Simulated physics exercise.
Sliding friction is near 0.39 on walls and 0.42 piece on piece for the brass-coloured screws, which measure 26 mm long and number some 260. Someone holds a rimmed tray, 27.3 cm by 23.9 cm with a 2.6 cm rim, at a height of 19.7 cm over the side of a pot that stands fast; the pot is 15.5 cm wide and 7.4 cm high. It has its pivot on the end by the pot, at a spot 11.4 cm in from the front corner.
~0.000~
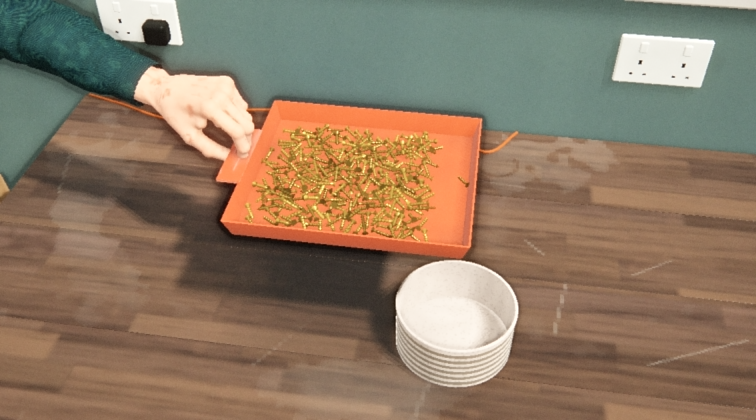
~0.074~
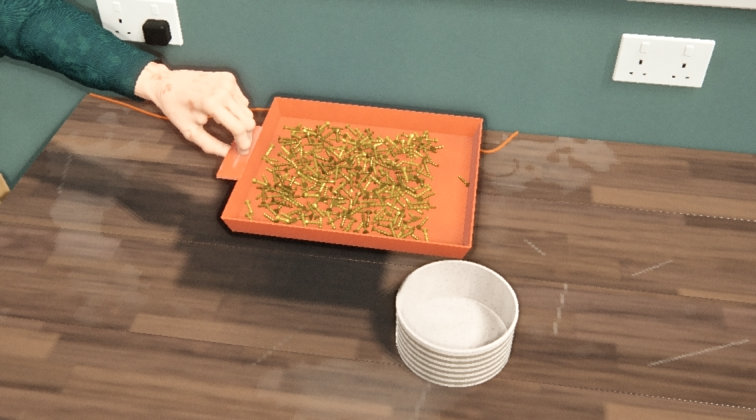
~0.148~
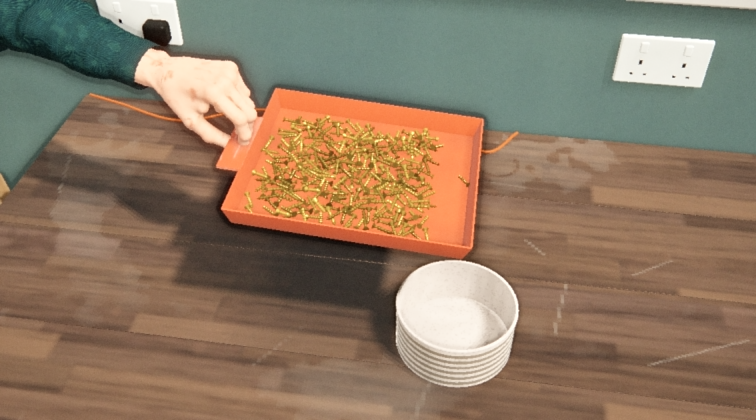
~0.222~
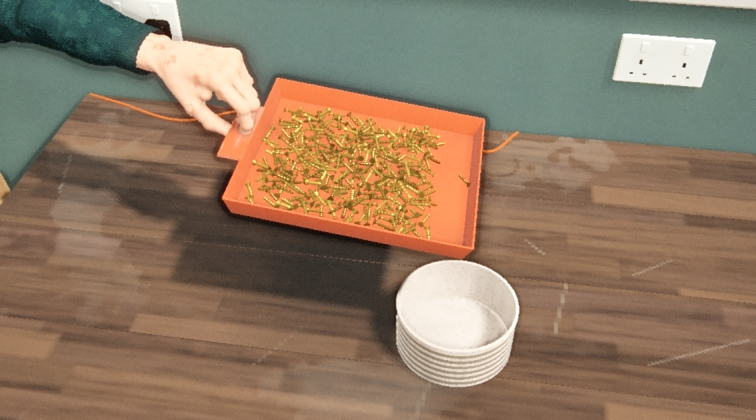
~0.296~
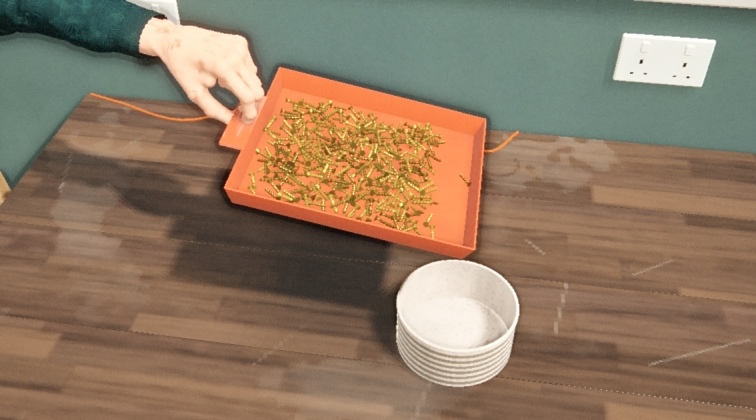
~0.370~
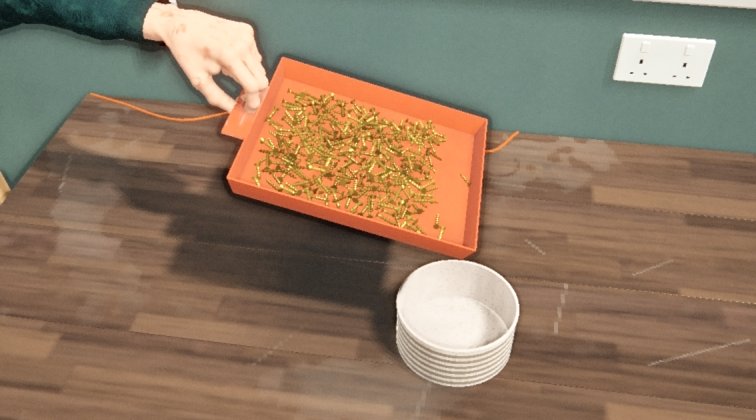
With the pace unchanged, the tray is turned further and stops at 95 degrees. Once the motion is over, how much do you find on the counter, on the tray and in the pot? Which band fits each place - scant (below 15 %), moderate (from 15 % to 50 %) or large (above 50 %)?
Counter - large; left on the tray - scant; pot - moderate.
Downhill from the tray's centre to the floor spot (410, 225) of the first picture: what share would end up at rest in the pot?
My guess is roughly 90 percent.
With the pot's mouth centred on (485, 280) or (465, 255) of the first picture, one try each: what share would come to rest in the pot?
Spot one: Some 65 per cent; spot two: Some 40 per cent.
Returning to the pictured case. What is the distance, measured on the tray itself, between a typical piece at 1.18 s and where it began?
I'd say close to 12 centimetres.
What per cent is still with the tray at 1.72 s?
Close to 95 in a hundred.
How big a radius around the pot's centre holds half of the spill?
About 16 centimetres.
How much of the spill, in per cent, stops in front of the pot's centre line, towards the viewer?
I'd put it at around 10 per cent.
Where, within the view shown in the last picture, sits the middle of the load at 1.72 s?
Approx. (478, 186).
After 1.18 s, tilt 52 degrees; the tray holds 100 %, the pot 0 %.
After 1.72 s, tilt 77 degrees; the tray holds 95 %, the pot 0 %.
After 2.33 s, tilt 95 degrees; the tray holds 0 %, the pot 35 %.
By 3.1 s all is still; counter 65 %, tray 0 %, pot 35 %.
